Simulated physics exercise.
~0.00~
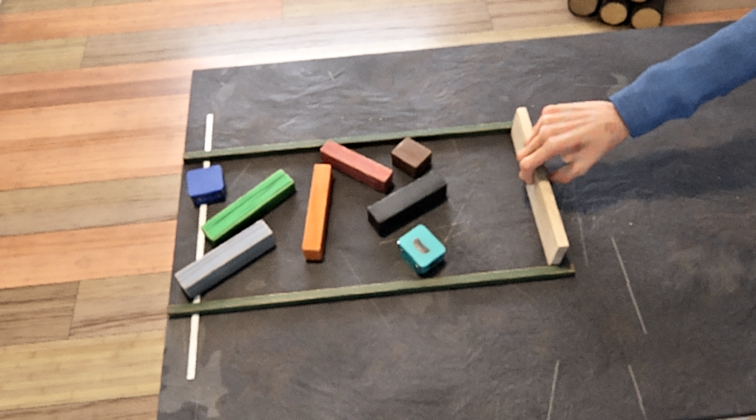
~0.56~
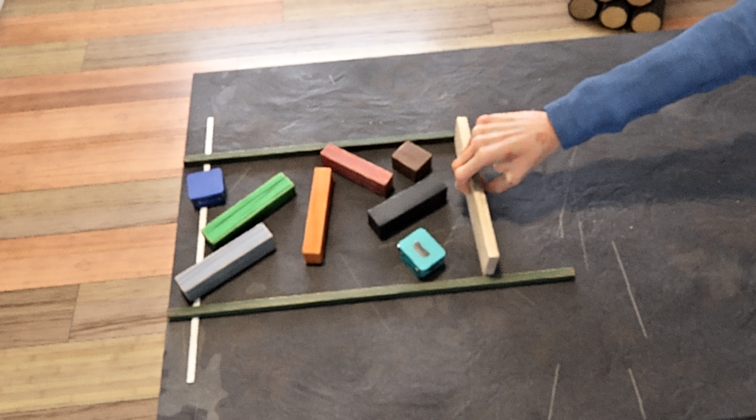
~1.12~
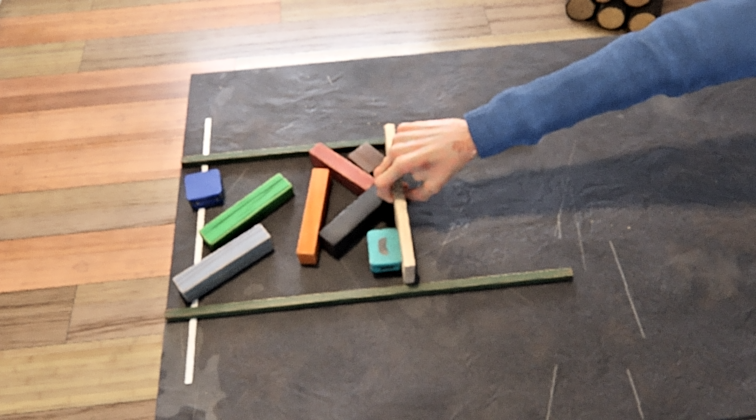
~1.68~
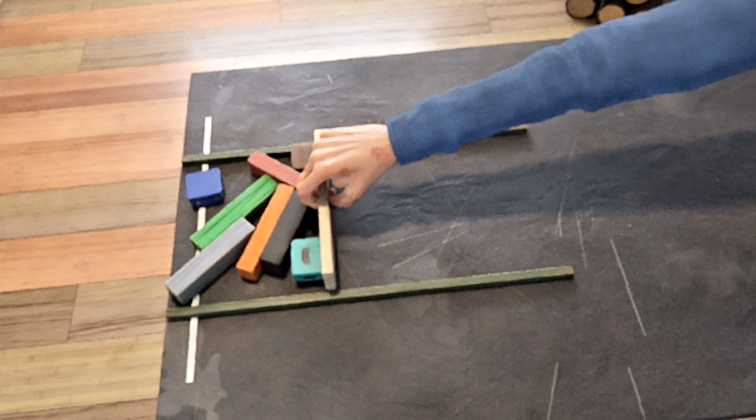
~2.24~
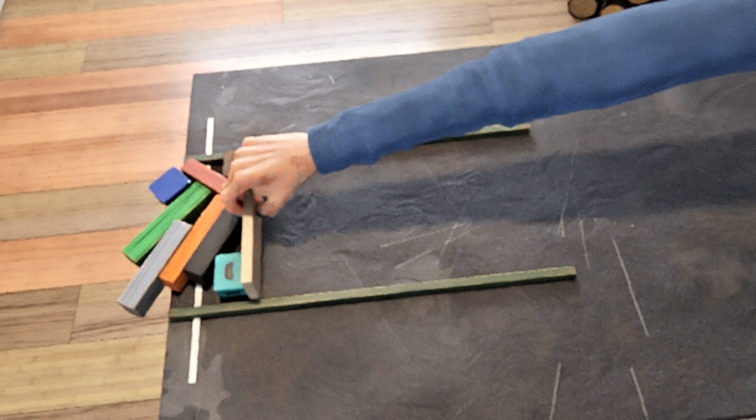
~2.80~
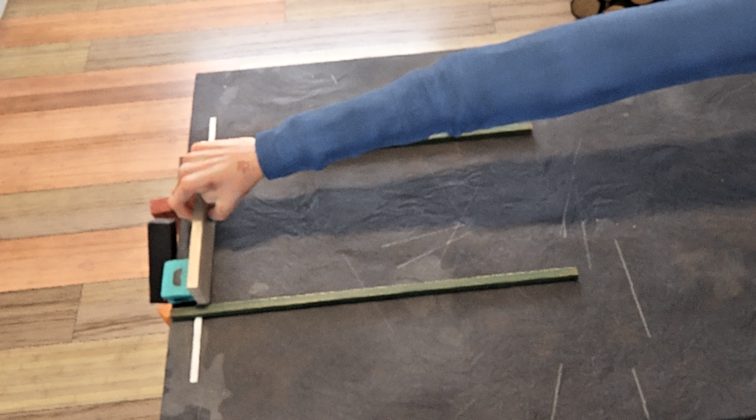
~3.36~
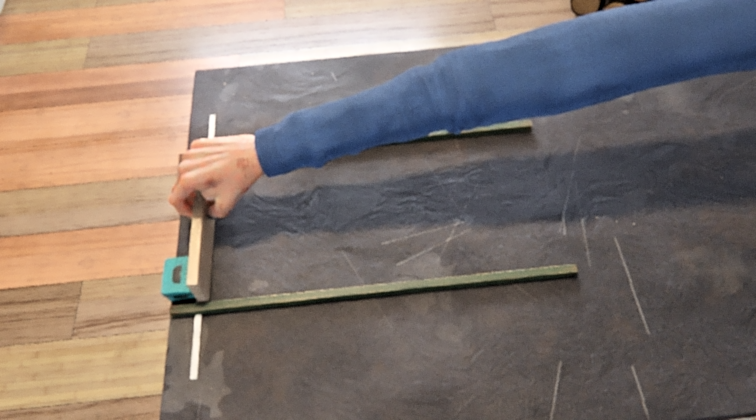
A pale wooden board, held upright by a hand in a blue sleeve, stands at the right of a dark tabletop seen from above, with a wood-plank floor beyond its left edge. Between two green strips lie black, orange, red, green and grey sticks, a brown block, a turquoise case and a blue case. The board slides left, gathering the black stick, turquoise case and brown block, then bunching the others ahead of it. The pile crosses the pale tape and spills over the edge. The board stops at the tape, six pieces gone, the turquoise case still beside it.
